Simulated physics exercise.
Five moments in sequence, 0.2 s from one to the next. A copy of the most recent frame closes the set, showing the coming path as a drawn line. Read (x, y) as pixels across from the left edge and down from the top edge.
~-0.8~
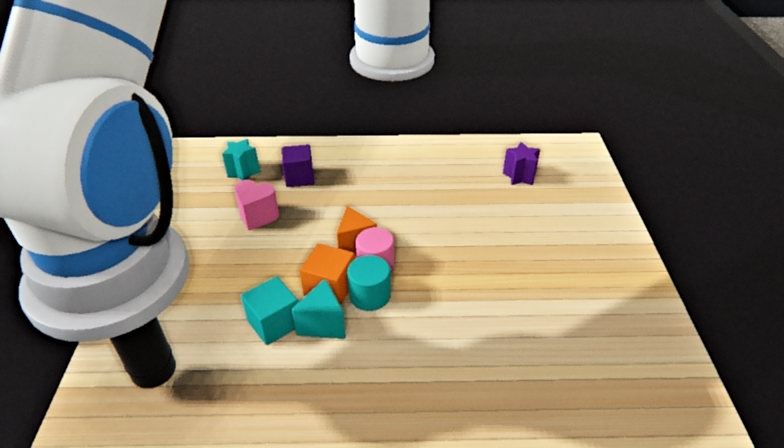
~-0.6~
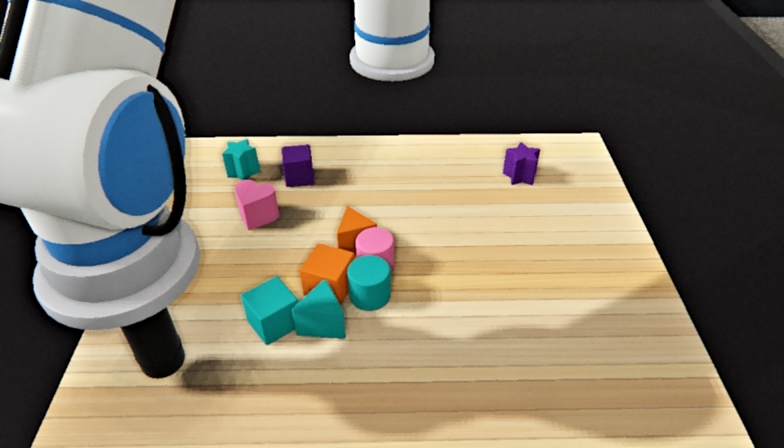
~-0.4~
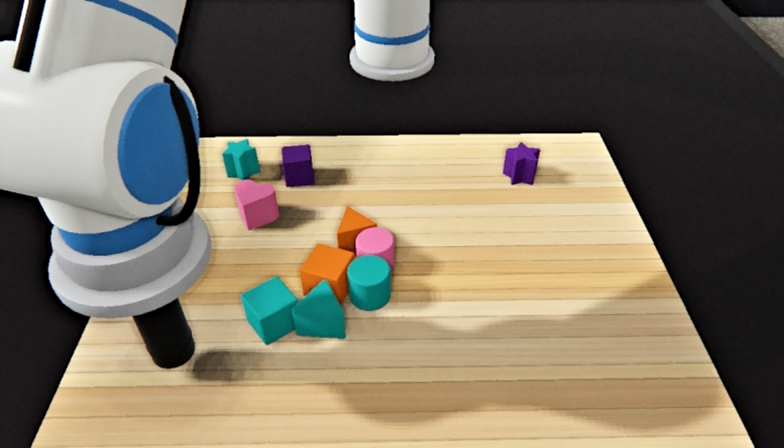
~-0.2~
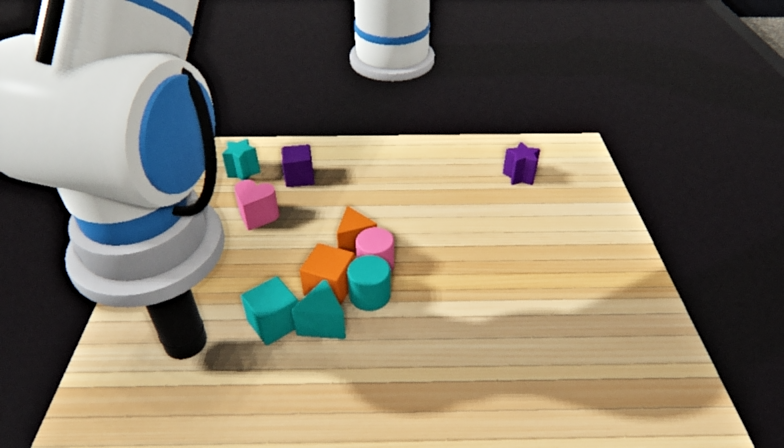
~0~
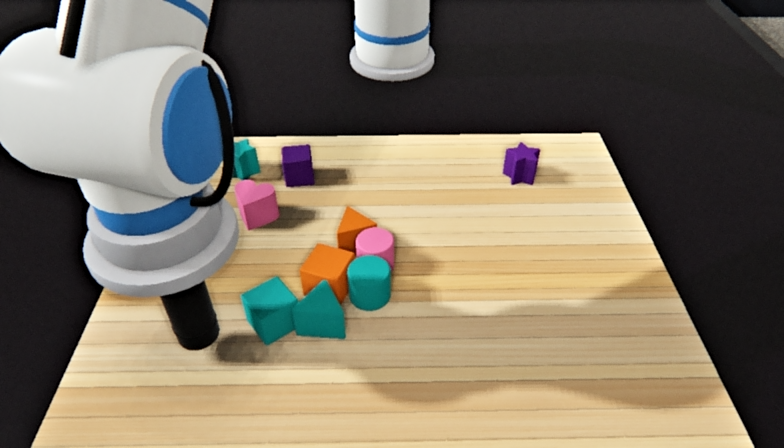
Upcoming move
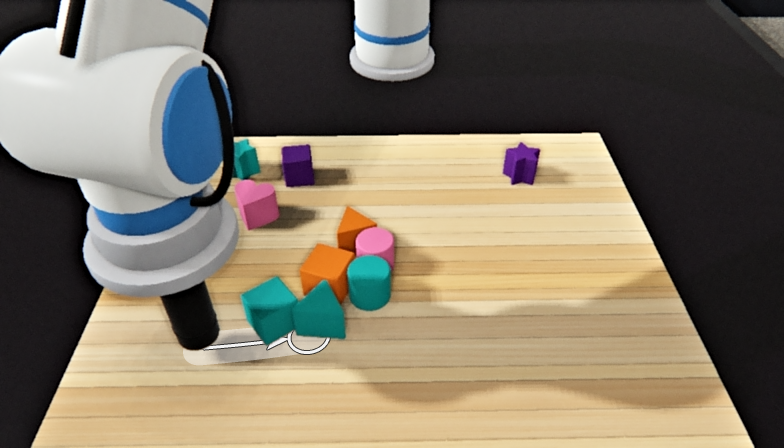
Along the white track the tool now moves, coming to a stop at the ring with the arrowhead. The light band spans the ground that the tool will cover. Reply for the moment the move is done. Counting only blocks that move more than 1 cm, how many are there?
The way I see it, the answer is three or more.
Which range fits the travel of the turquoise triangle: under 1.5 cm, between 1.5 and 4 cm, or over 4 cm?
Between 1.5 and 4 cm.
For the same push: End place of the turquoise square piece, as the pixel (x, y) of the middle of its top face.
Its top middle will sit at (309, 278).
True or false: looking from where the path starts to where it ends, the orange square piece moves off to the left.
That is true.
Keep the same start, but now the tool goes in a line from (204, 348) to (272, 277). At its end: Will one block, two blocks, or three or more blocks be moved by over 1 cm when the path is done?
I'd say just one block gets shifted by more than about 1 cm.
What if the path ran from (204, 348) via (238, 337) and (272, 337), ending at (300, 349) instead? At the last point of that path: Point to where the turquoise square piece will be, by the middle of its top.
For the centre of its top, I'd go with (299, 285).
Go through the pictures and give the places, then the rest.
The first frame shows tool's lower end (154, 371); turquoise square piece (269, 297); turquoise triangle (320, 300); orange square piece (327, 260); pink circle (375, 239).
The second frame shows tool (164, 362); blocks still.
The third frame shows tool (175, 353); blocks still.
The fourth frame shows tool (186, 344); blocks still.
The fifth frame shows tool (199, 335); turquoise square piece (269, 297); turquoise triangle (320, 300); orange square piece (327, 260); pink circle (375, 239).
Drawn move, straight from (204, 348) to (309, 336).
The first path, step by step. Halfway along, tool (254, 330); turquoise square piece (282, 291), turned 15° anticlockwise.
At the end, tool (307, 323); turquoise square piece (309, 278), turned 50° anticlockwise; turquoise triangle (343, 299), turned 35° anticlockwise; orange square piece (335, 249); pink circle (380, 236).
